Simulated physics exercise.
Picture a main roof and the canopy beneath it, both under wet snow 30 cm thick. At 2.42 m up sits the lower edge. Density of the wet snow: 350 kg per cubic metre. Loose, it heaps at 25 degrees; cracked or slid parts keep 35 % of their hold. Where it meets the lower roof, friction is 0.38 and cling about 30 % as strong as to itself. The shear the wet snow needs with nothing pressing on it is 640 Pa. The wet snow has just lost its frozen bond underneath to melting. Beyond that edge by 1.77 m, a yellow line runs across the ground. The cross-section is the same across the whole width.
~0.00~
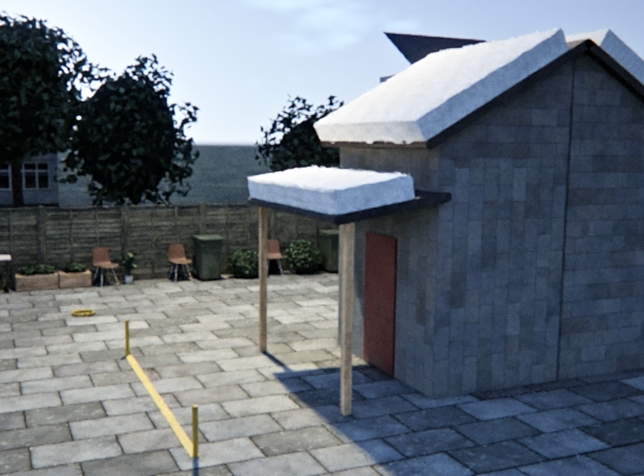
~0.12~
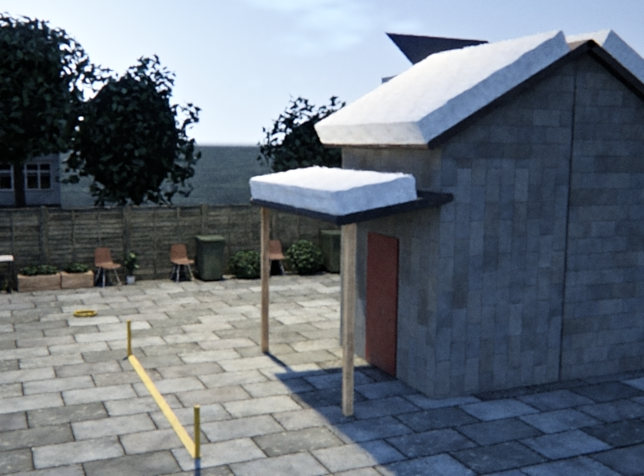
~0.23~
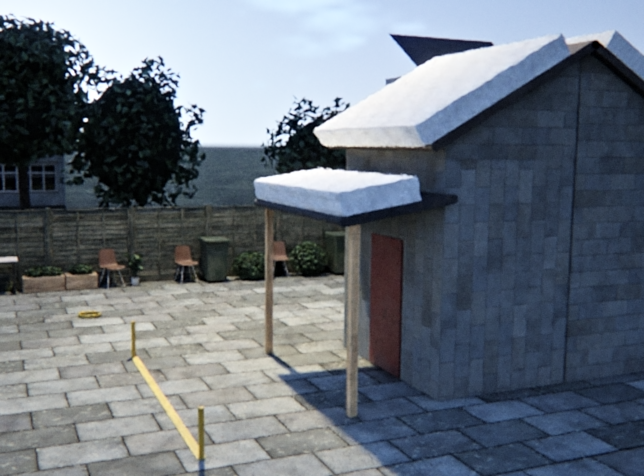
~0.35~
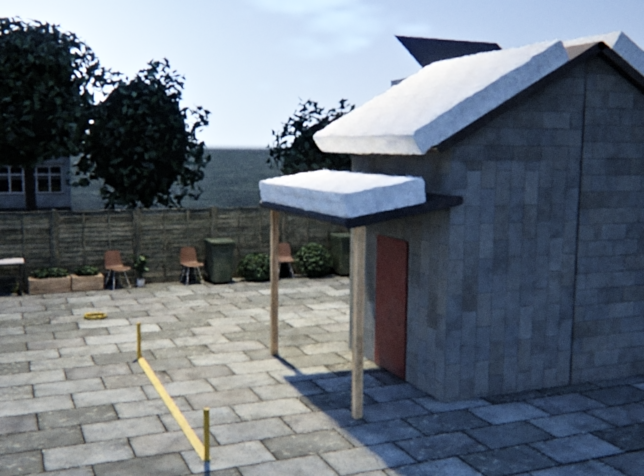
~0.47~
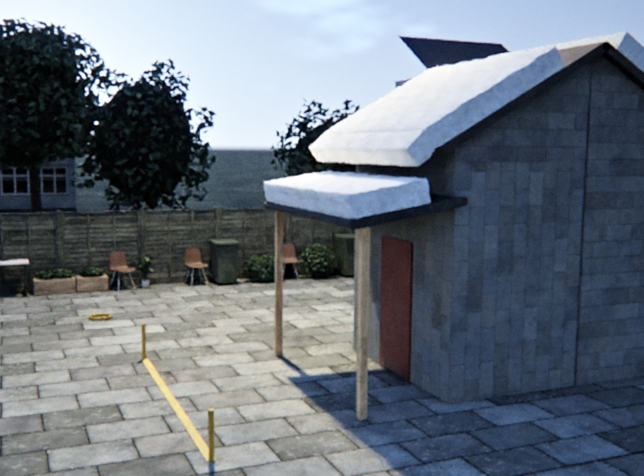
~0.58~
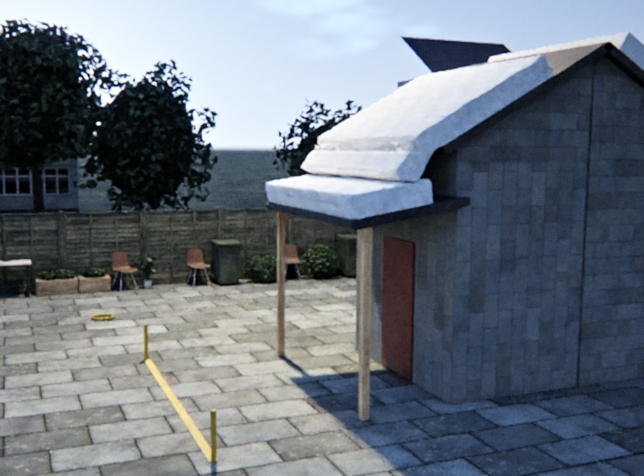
In a paved yard, a thick snow slab slides down a grey building's main roof, bending and cracking over the snow-covered canopy.
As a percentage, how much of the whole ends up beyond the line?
Roughly 31 %.
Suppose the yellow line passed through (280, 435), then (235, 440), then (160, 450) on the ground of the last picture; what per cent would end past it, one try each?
First try around 60 per cent, second around 40 per cent, third around 20 per cent.
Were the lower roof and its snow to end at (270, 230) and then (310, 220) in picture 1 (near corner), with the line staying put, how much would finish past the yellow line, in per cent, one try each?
First 10 per cent, second 20 per cent.
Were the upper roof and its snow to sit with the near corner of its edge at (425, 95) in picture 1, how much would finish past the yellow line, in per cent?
40 %.
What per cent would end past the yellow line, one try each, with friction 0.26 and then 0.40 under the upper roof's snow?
In turn about 12 %, 0 %.
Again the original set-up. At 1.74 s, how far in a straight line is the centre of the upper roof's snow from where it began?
4.0 m.
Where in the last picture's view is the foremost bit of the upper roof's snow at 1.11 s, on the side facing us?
Around pixel (313, 214).
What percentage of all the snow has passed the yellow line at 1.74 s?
4 %.
After 1.11 s, none is below the lower edge and 0 % is past the line.
After 1.74 s, 55 % is below the lower edge and 4 % is past the line.
After 2.37 s, 79 % is below the lower edge and 30 % is past the line.
After 3.00 s, 79 % is below the lower edge and 31 % is past the line.
After 3.10 s, at the end, 79 % is below the lower edge and 31 % is past the line.
